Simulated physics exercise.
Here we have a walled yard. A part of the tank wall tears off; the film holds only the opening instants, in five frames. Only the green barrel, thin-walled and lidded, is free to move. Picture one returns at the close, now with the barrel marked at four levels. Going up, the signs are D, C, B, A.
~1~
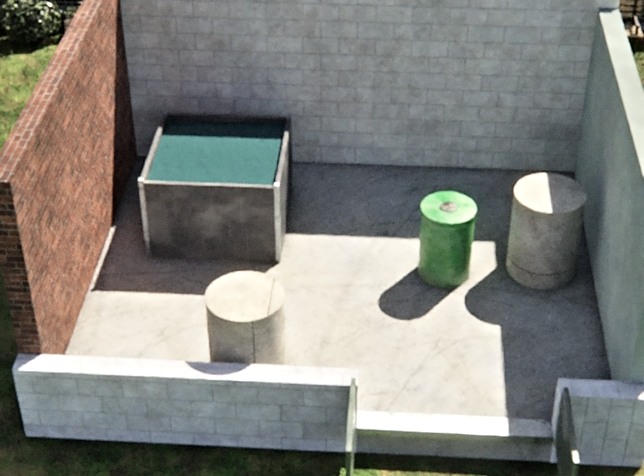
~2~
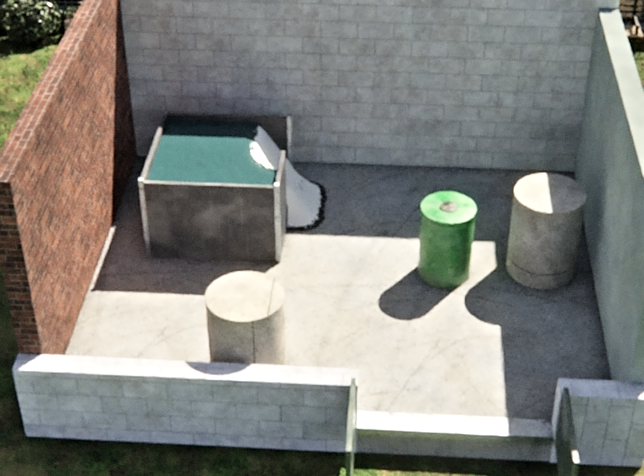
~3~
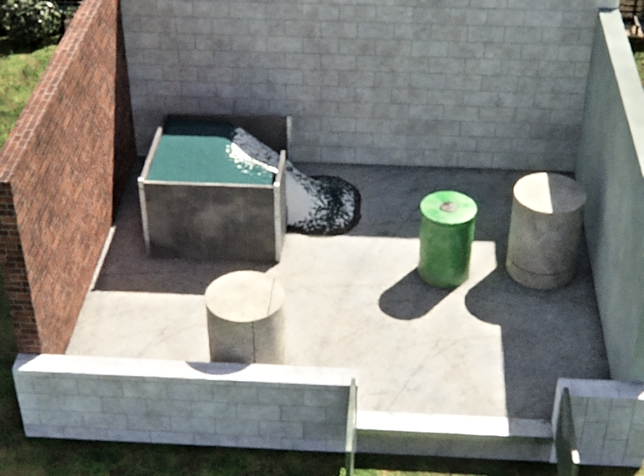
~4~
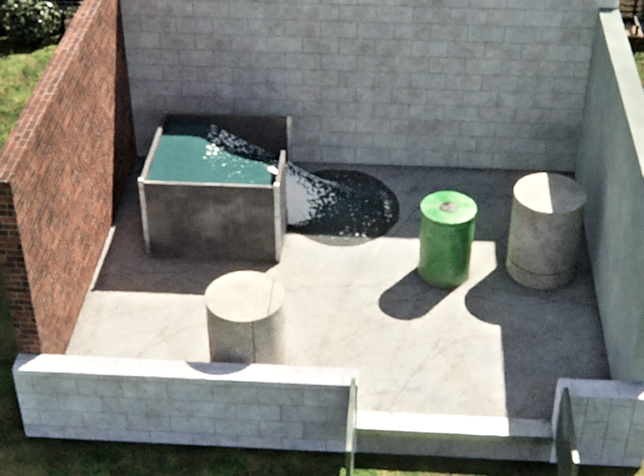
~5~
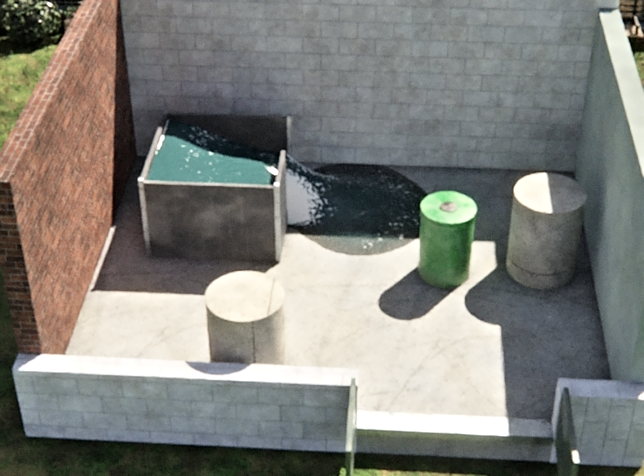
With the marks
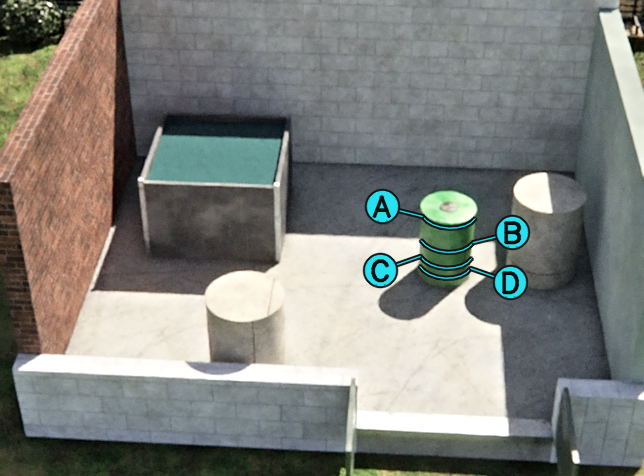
A small walled yard with a pale concrete floor, seen from above by a still camera, has a brick wall on the left and grey block walls around the rest. A square grey tank of dark green water stands at the back left, a pale cylinder in front of it, and a green barrel beside another pale cylinder on the right. Water pours from the tank's right side, foaming white, and spreads rightward across the floor to near the barrel, which stays still.
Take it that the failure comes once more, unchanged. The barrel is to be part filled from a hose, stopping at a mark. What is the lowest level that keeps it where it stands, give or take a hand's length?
The answer is mark C.
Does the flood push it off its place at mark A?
No, that is safe.
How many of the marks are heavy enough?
Three of the four.
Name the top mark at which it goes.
D.
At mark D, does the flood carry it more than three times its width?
No.
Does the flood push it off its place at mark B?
No, not at all.
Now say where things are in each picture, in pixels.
Lid of the green barrel at (449, 207); tank full, its middle at (219, 154); open gate at (458, 377).
Water covers 2 % of the ground and is seen nearest the barrel at (312, 219).
Water covers 4 % of the ground and is seen nearest the barrel at (337, 232).
Water covers 7 % of the ground and is seen nearest the barrel at (369, 236).
Lid of the green barrel at (449, 207); water covers 11 % of the ground and is seen nearest the barrel at (406, 237).
On the marked copy, A at (449, 228); B at (447, 252); C at (446, 268); D at (445, 278); from the bottom up D, C, B, A.
If A is chosen, it does not move.
If B is chosen, it does not move.
If C is chosen, it does not move.
If D is chosen, it is pushed about its own width away.
